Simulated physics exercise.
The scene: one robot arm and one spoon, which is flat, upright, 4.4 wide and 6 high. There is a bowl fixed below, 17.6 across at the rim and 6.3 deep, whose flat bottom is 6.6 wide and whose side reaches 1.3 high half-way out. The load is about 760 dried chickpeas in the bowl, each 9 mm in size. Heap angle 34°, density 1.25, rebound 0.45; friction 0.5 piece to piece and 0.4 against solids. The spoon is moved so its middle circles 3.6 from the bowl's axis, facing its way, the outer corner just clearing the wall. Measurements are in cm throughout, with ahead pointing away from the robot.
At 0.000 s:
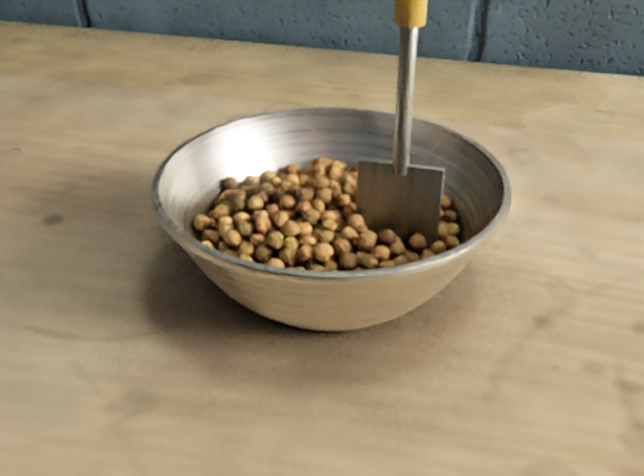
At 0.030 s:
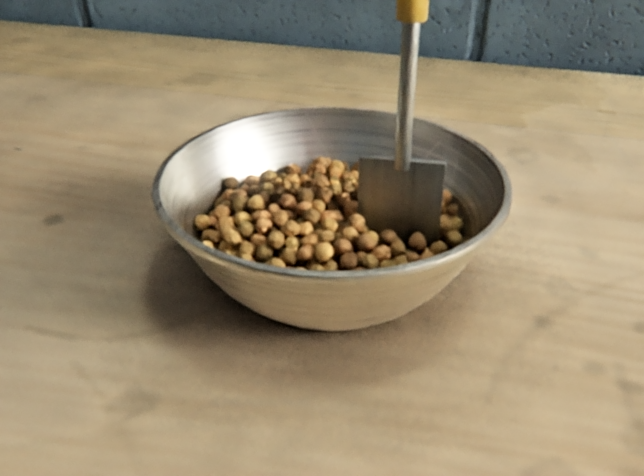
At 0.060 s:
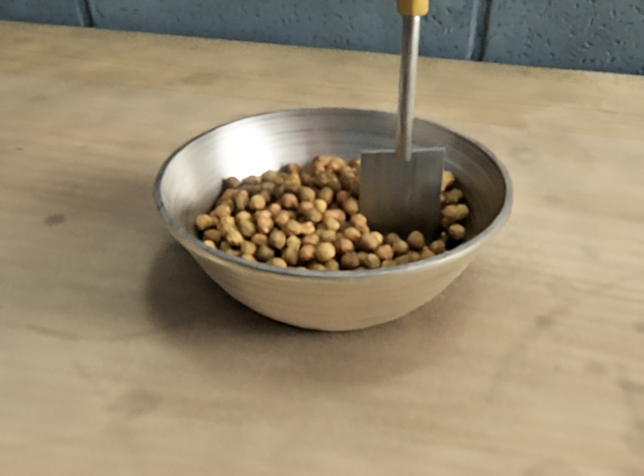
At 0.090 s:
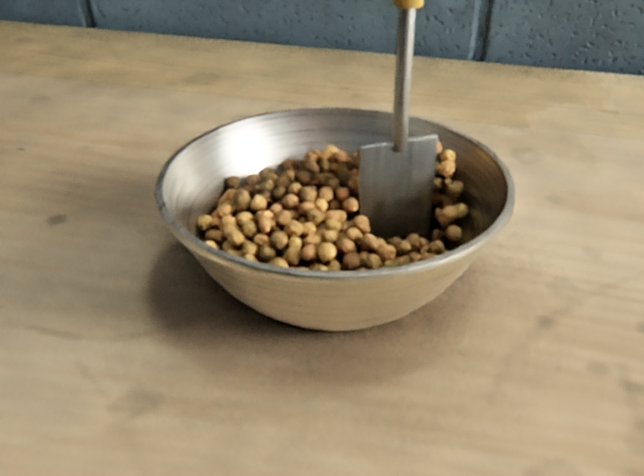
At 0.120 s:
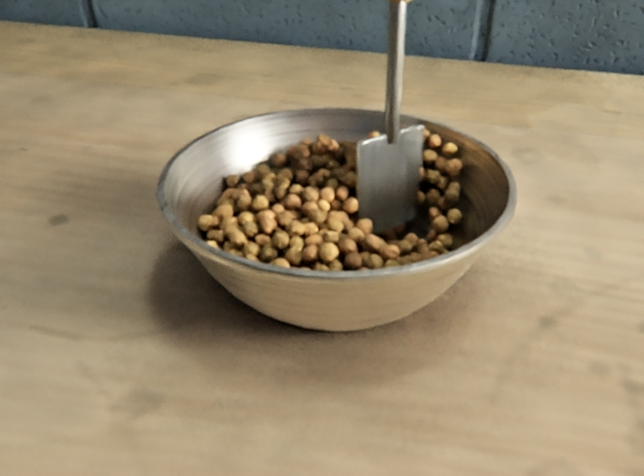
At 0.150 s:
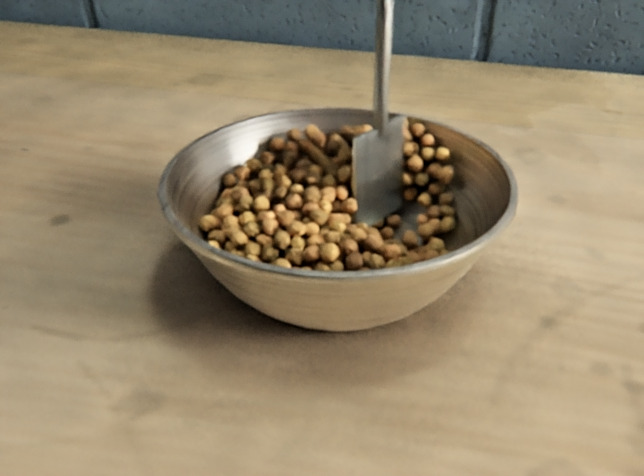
A flat metal spoon sweeps through dried chickpeas in a bowl, pushing them toward the back.
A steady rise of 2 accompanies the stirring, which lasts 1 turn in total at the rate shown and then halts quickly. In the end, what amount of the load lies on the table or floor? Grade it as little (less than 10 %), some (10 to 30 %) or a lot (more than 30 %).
Grade: Little, less than 10 %.
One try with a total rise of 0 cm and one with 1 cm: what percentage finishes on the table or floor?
It comes to about 10 per cent and about 10 per cent.
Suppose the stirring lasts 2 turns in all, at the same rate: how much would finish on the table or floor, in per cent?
10 %.
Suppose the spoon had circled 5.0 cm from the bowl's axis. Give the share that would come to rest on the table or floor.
Some 0 percent would.
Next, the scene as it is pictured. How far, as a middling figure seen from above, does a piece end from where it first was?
Distance: Close to 4 cm.
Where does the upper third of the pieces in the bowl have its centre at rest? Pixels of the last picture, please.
It is centred around (391, 213).
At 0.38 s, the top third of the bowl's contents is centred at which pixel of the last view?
Roughly at (237, 202).
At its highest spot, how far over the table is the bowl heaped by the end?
About 6.5 cm.
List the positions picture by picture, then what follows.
Spoon neck at (402, 136), 0° round; upper third of the load around (318, 217), from x 200 to 450, top at y 165; 758 in the bowl, in the first picture.
Spoon neck at (404, 132), 6° round; upper third of the load around (319, 213), from x 200 to 455, top at y 165, in the second picture.
Spoon neck at (405, 123), 20° round; upper third of the load around (324, 206), from x 205 to 460, top at y 160, in the third picture.
Spoon neck at (401, 114), 35° round; upper third of the load around (326, 195), from x 205 to 460, top at y 145, in the fourth picture.
Spoon neck at (393, 106), 50° round; upper third of the load around (328, 190), from x 205 to 455, top at y 135, in the fifth picture.
Spoon neck at (381, 100), 66° round; upper third of the load around (325, 181), from x 210 to 445, top at y 125; 758 in the bowl, in the sixth picture.
By 0.38 s, 179° round, highest piece 8 above the table; 748 in the bowl, 2 on the table or floor, 8 in flight or on the tool.
By 0.60 s, 293° round, highest piece 8 above the table; 723 in the bowl, 27 on the table or floor, 8 in flight or on the tool.
By 0.91 s, 0° round, highest piece 7 above the table; 719 in the bowl, 38 on the table or floor, 1 in flight or on the tool.
By 1.61 s, 0° round, highest piece 7 above the table; 719 in the bowl, 39 on the table or floor.
Final count, 719 in the bowl, 39 on the table or floor. That is 5 % on the table or floor.
